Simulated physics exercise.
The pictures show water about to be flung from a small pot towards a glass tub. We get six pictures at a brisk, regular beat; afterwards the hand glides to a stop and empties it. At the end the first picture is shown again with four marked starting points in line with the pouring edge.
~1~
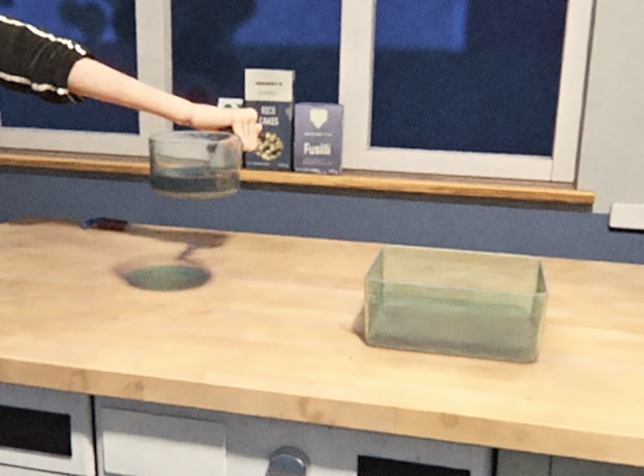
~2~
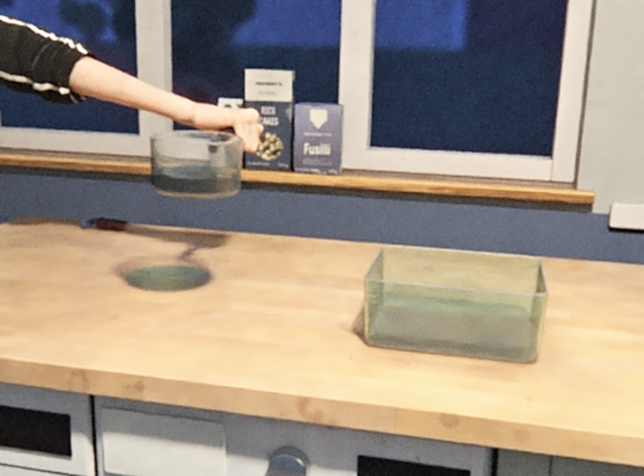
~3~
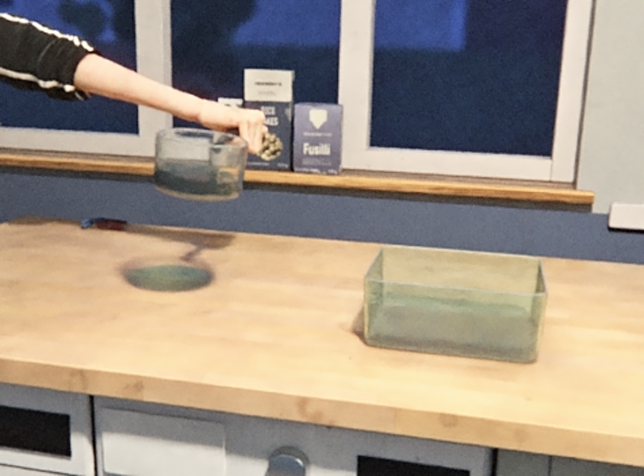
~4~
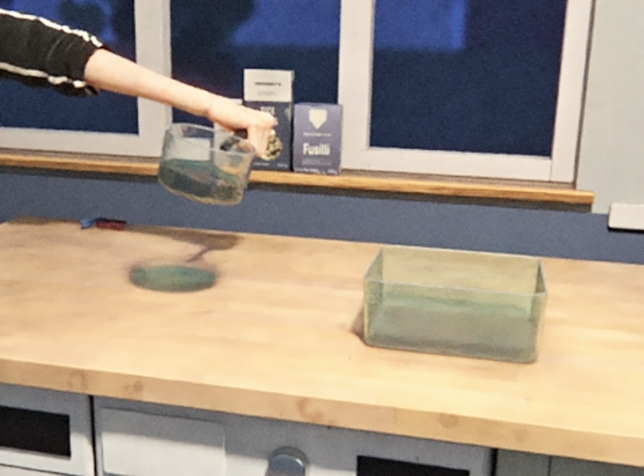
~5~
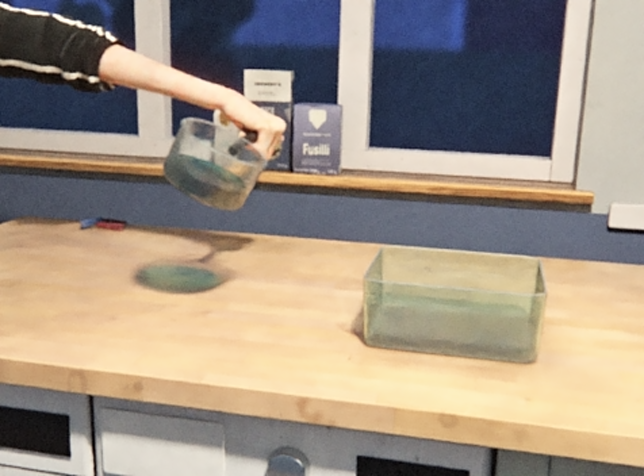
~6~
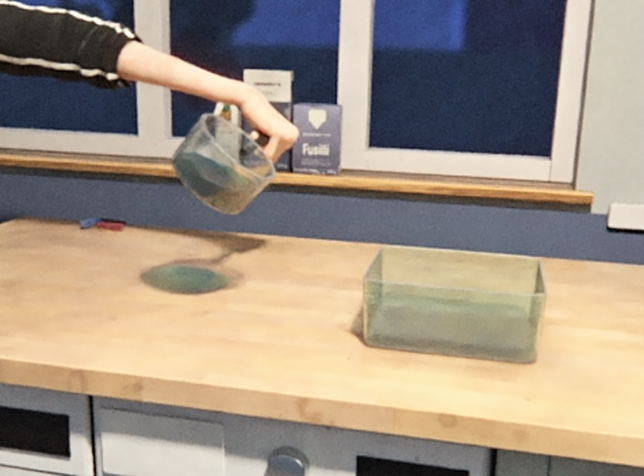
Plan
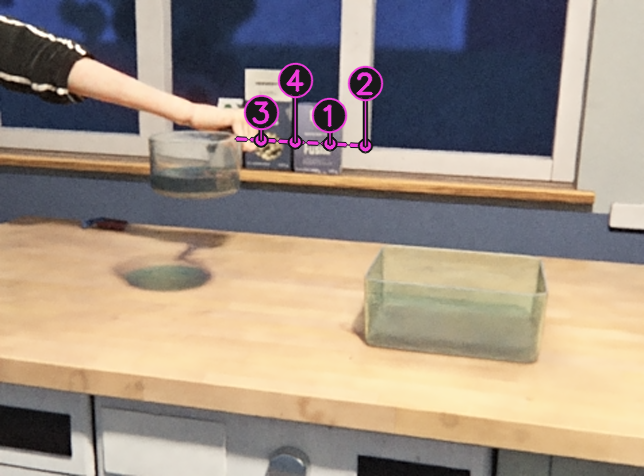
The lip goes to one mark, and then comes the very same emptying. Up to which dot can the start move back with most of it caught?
Choose 4.
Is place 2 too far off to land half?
No.
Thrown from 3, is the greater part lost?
Yes.
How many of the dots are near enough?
Three of them.
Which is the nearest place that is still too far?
3.
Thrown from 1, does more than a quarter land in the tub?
Yes, clearly.
On the marked copy, 1 at (329, 143); 2 at (365, 145); 3 at (261, 140); 4 at (295, 142).
If 1 is chosen, about 84 % lands in the tub, 1 % falls short and 14 % goes beside or beyond.
If 2 is chosen, about 84 % lands in the tub, 2 % falls short and 14 % goes beside or beyond.
If 3 is chosen, about 8 % lands in the tub, 90 % falls short.
If 4 is chosen, about 82 % lands in the tub, 9 % falls short and 10 % goes beside or beyond.
